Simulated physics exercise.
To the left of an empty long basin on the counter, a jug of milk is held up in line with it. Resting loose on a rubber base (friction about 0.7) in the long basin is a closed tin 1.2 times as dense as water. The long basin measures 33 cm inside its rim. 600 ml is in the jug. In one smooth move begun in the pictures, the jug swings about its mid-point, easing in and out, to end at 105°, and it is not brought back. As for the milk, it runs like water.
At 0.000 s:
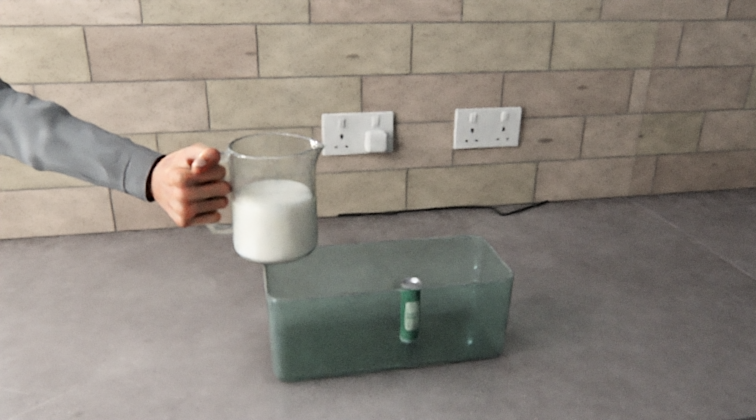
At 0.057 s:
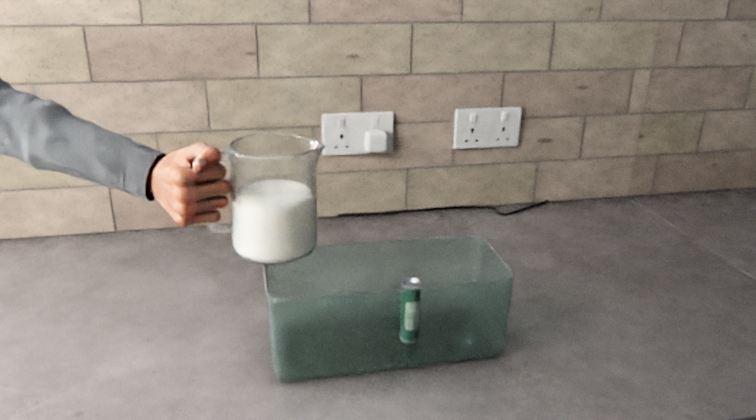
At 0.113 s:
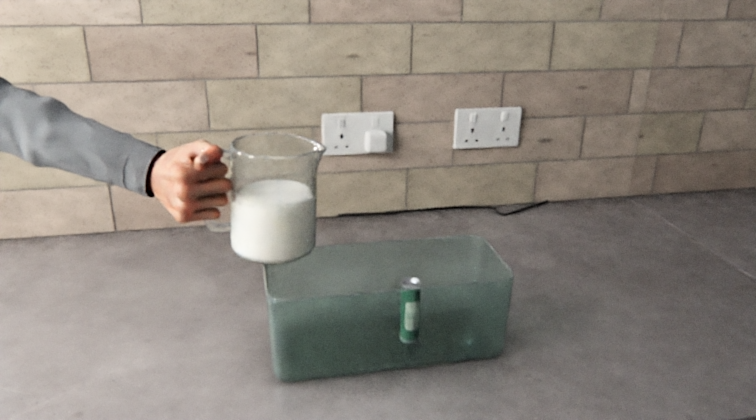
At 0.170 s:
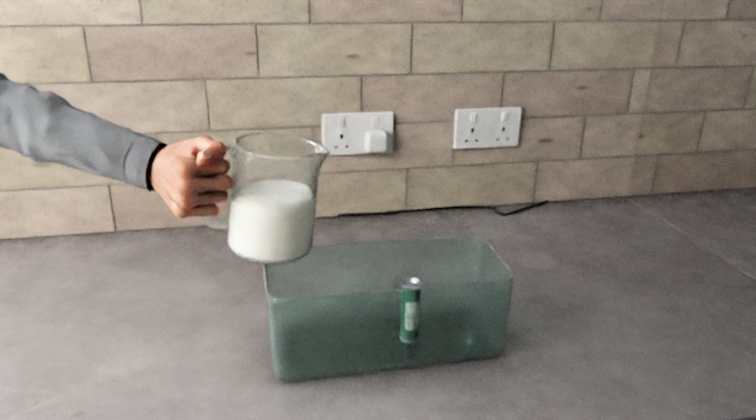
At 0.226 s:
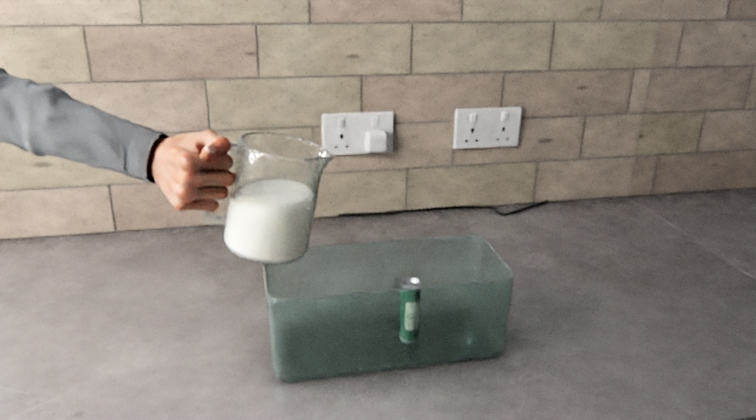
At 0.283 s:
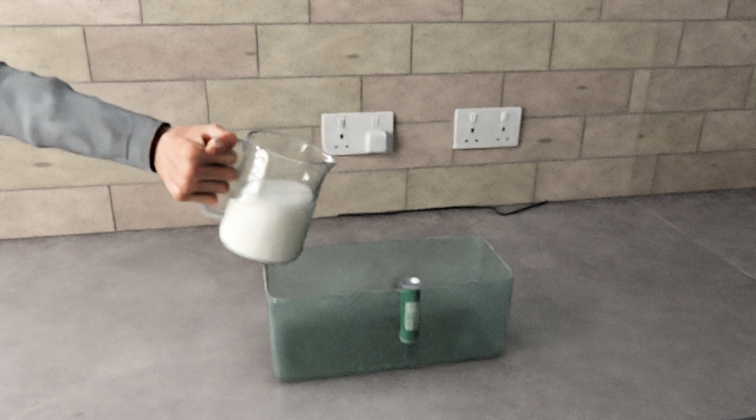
A hand in a grey sleeve reaches in from the left, holding a clear glass jug of white milk above a grey counter, seen from slightly above against a beige brick-tiled wall with white sockets. To the jug's lower right sits a long, greenish see-through basin, with a small green tin showing through its side. The hand slowly tilts the jug rightward, gently at first, then faster, while the camera stays still.
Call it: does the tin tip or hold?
It holds.
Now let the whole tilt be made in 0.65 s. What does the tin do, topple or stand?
The tin stays on its base.
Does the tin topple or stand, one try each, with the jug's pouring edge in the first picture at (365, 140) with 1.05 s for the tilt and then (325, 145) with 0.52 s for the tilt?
First it tips over; then it stays on its base.
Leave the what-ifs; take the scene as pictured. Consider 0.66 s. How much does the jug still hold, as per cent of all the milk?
96 %.
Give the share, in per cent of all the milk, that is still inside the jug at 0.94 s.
Near 42 in a hundred.
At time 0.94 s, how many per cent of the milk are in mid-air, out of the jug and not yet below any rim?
Close to 16 per cent.
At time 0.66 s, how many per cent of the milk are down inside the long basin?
Some 0 per cent.
By 0.66 s the tilt is 74° and 96 per cent is still to pour; the tin stands where it began.
By 0.94 s the tilt is 102° and 42 per cent is still to pour; the tin stands where it began.
By 1.23 s the tilt is 105° and 7 per cent is still to pour; the tin stands where it began.
By 1.55 s the tilt is 105° and 0 per cent is still to pour; the tin stands where it began.
At rest the tin stands where it began.
